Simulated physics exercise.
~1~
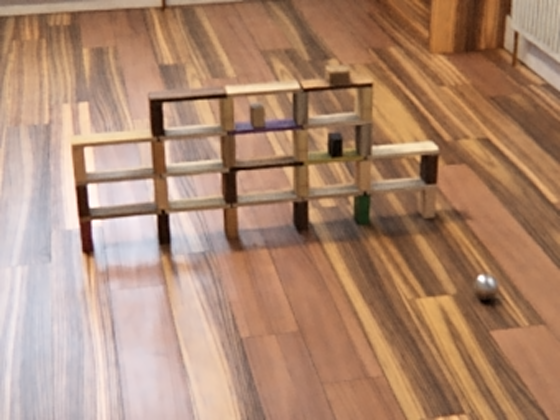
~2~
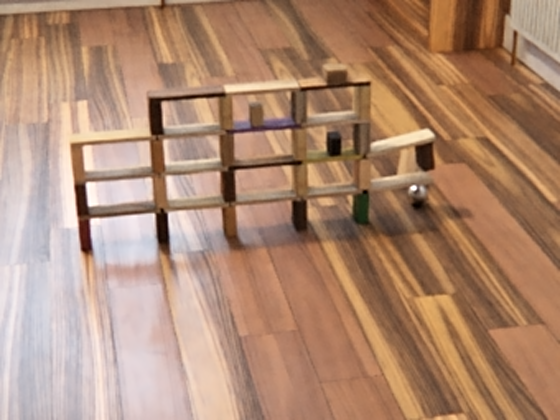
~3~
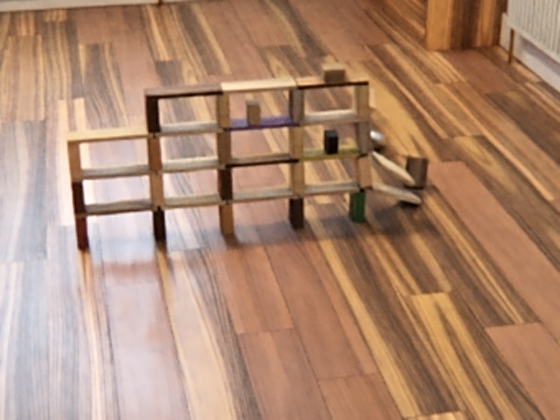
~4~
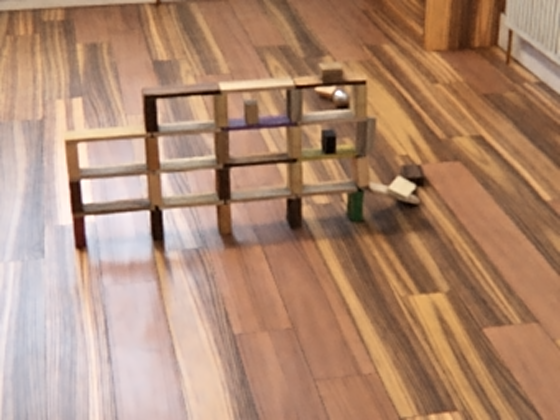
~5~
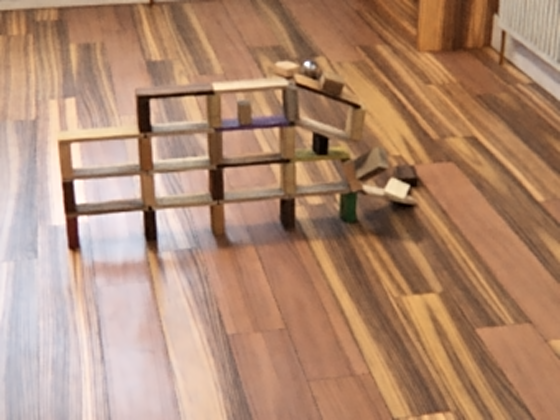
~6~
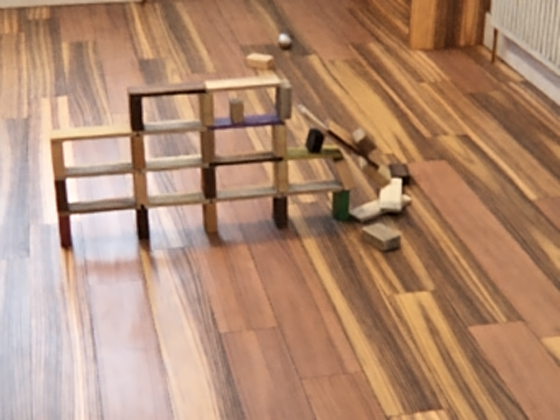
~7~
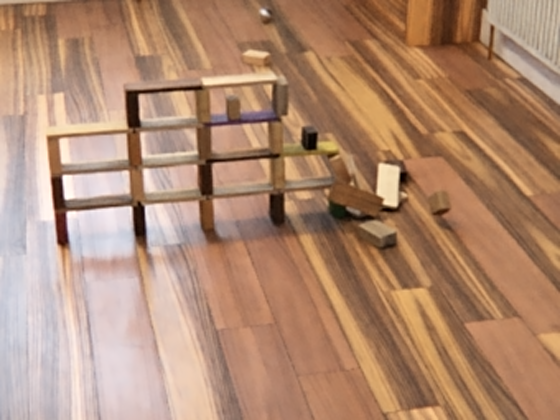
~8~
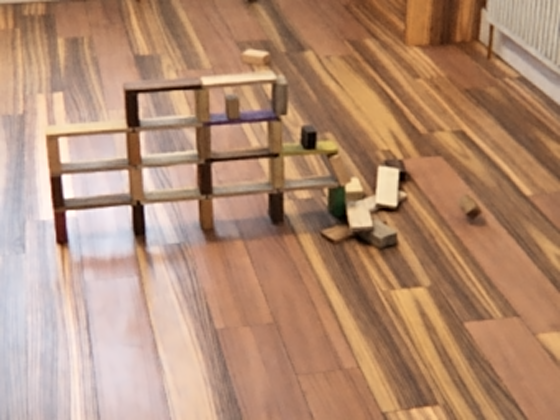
Wooden block structure losing its right end as a steel ball rolls through and away, leaving the left part standing beside scattered pieces.
